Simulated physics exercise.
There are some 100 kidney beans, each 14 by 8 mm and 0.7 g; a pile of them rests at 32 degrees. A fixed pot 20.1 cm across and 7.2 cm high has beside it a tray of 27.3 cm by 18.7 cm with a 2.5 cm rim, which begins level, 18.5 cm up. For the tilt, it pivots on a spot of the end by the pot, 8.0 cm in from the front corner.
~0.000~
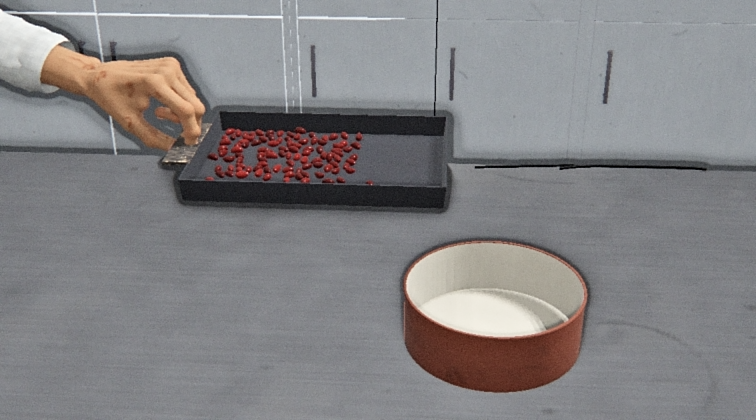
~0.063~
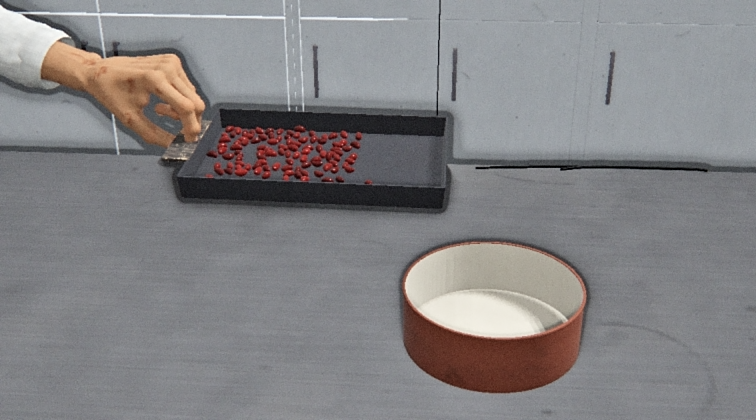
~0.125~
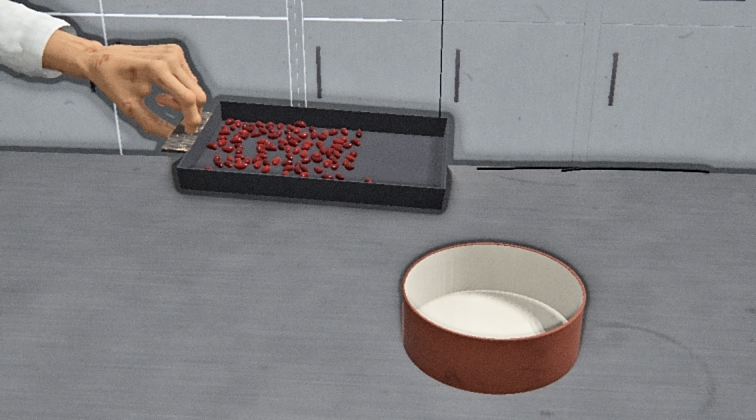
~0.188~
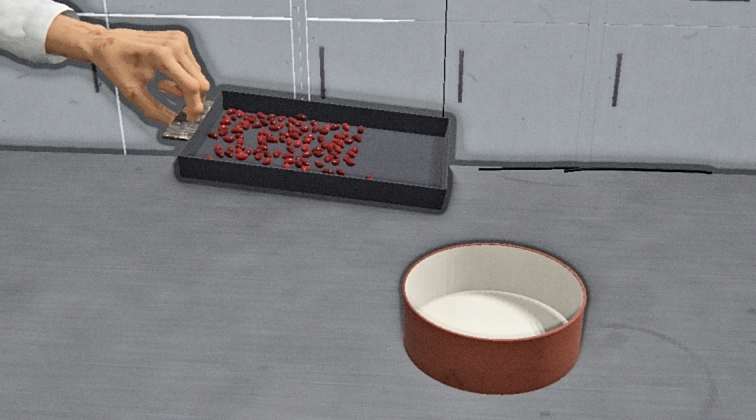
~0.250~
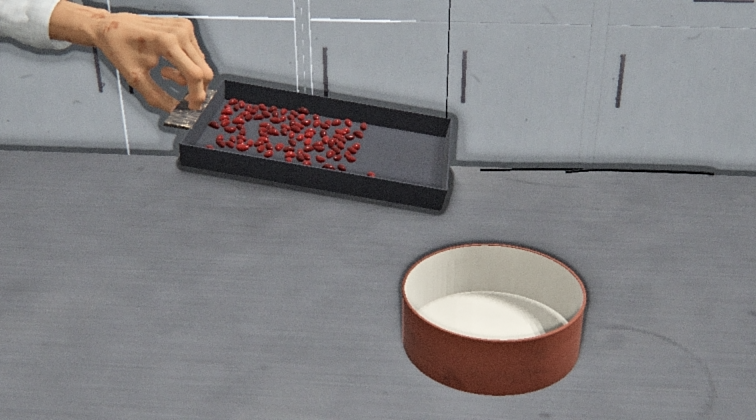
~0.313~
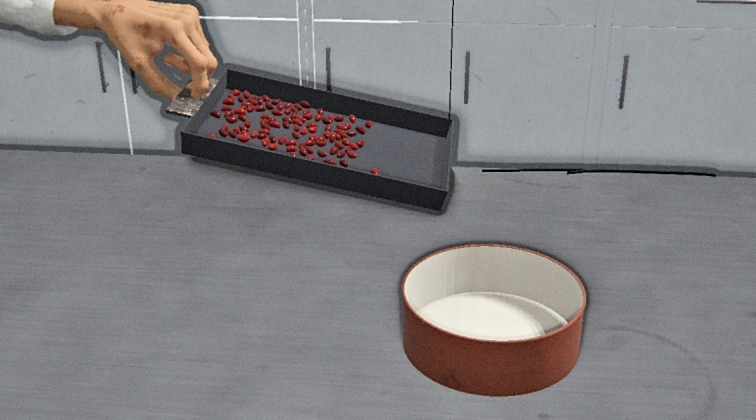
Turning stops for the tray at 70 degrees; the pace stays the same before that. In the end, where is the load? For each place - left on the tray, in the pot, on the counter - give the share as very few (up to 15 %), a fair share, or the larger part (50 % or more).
Tray: The larger part; pot: Very few; counter: Very few.
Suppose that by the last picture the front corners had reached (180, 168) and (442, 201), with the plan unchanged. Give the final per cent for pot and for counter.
Pot 5 % / counter 0 %.
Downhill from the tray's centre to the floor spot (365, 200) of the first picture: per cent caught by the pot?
The share would be about 0 percent.
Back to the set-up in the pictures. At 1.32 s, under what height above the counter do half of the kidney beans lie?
The halfway line is at about 20 cm.
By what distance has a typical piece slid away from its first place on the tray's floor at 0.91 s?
15 cm.
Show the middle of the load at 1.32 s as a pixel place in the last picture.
Load centre, approx.: (443, 156) px.
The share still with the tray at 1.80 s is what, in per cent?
100 %, give or take.
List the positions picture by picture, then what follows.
The first frame shows tray tilt 0 degrees, front corners at (181, 179) and (443, 186); middle of the pieces at (289, 155); pot at (495, 285).
The second frame shows tray tilt 1 degrees, front corners at (180, 175) and (442, 187); middle of the pieces at (288, 154).
The third frame shows tray tilt 3 degrees, front corners at (180, 167) and (443, 187); middle of the pieces at (288, 149).
The fourth frame shows tray tilt 6 degrees, front corners at (181, 155) and (444, 188), lowest corner right front; middle of the pieces at (289, 142).
The fifth frame shows tray tilt 9 degrees, front corners at (183, 143) and (445, 189), lowest corner right front; middle of the pieces at (292, 135).
The sixth frame shows tray tilt 12 degrees, front corners at (185, 131) and (445, 189), lowest corner right front; middle of the pieces at (286, 125); pot at (493, 289). Its pace works out near 45 degrees a second.
Then, at 0.91 s, tilt 39 degrees; the tray holds 100 %, the pot 0 %.
Then, at 1.32 s, tilt 58 degrees; the tray holds 100 %, the pot 0 %.
After 1.80 s, tilt 70 degrees; the tray holds 100 %, the pot 0 %.
By 2.6 s all is still; tray 95 %, pot 5 %, counter 0 %.
